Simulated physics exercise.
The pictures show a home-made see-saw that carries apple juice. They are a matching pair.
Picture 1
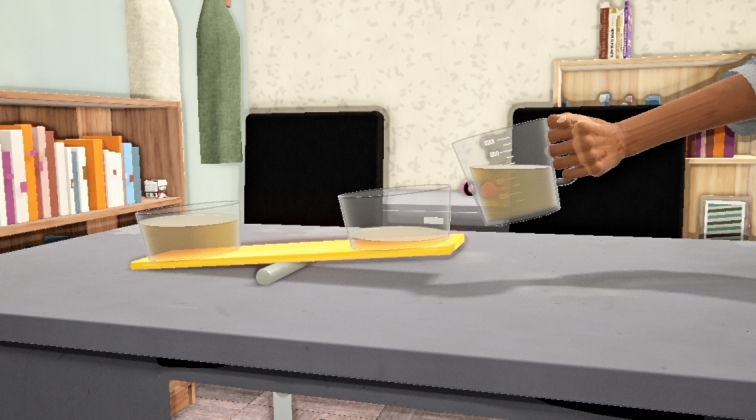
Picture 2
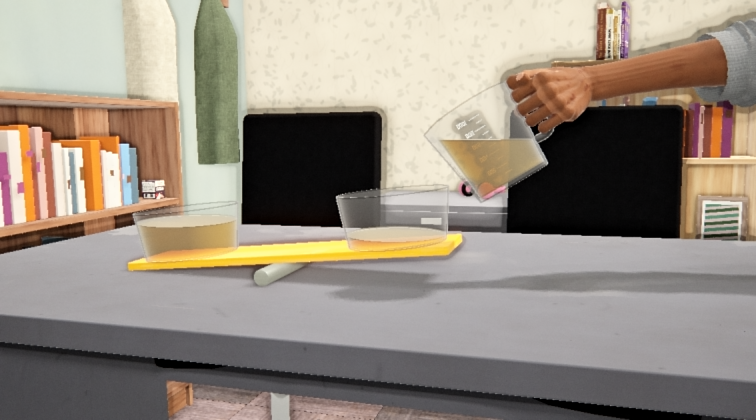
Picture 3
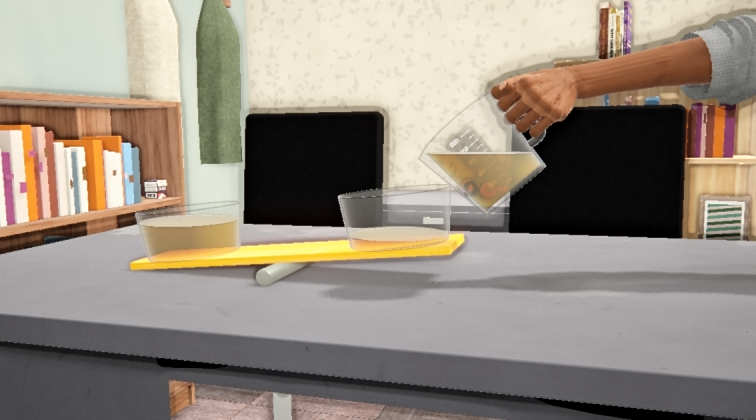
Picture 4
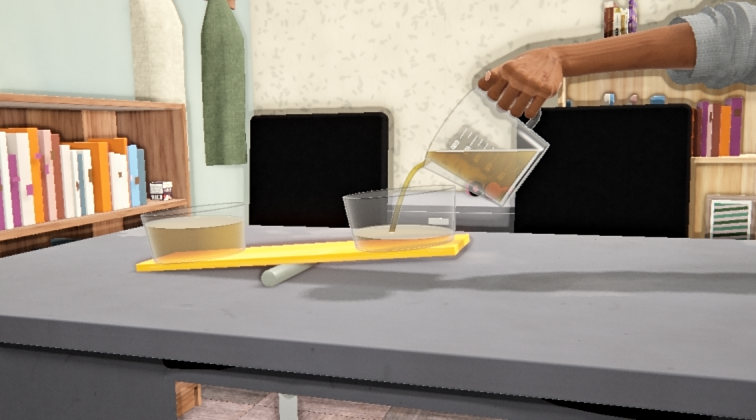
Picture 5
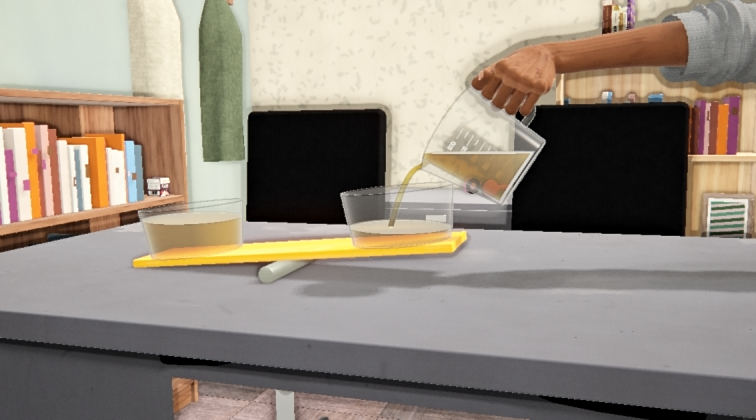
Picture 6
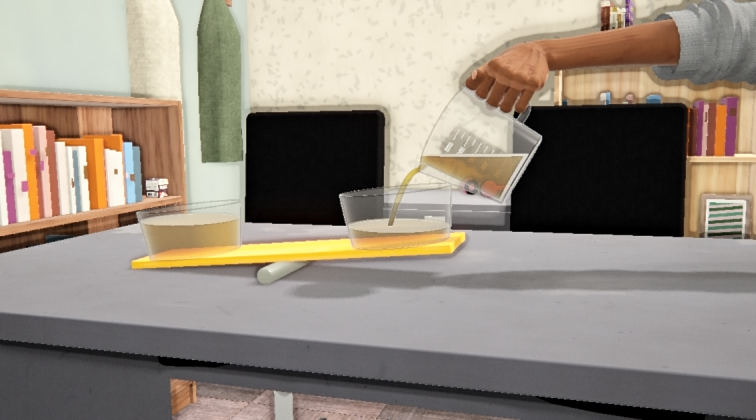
A yellow board rests across a pale round bar on a grey table, seen from slightly above the tabletop in a room with bookshelves and black chairs. The clear left tub of amber liquid sits lower than the nearly empty right one. From the right, a hand tilts a clear jug and pours a thin stream into the right tub, its level rising slightly while the board stays nearly still.
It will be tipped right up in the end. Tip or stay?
In the end the board does not move.
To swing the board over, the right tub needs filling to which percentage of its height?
Roughly 70 per cent.
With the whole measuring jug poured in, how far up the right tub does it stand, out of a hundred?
About 55 per cent.
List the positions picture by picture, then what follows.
A hand has the measuring jug; measuring jug (511, 171) about half full; right tub (397, 215) nearly empty, raised; left tub (192, 229) about two thirds full, on the low side, in the first frame.
The measuring jug is tipped; round bar (264, 277); right tub nearly empty, surface at (397, 235), in the second frame.
The measuring jug is tipped; measuring jug (484, 155) tipped 40° with all of its load; right tub (397, 215) nearly empty, in the third frame.
The stream is running; round bar (272, 277); right tub about a quarter full, surface at (404, 232); left tub about two thirds full, surface at (196, 222), in the fourth frame.
The stream is running; measuring jug (482, 148) tipped 55° with about three quarters of its load; right tub (400, 213) about a quarter full, in the fifth frame.
The stream is running; round bar (268, 275); right tub about a quarter full, surface at (399, 226); left tub about two thirds full, surface at (192, 219), in the sixth frame.
Shortly, the right tub is about half full; the board leans as before.
At the finish, the right tub is about half full; the board leans as before.
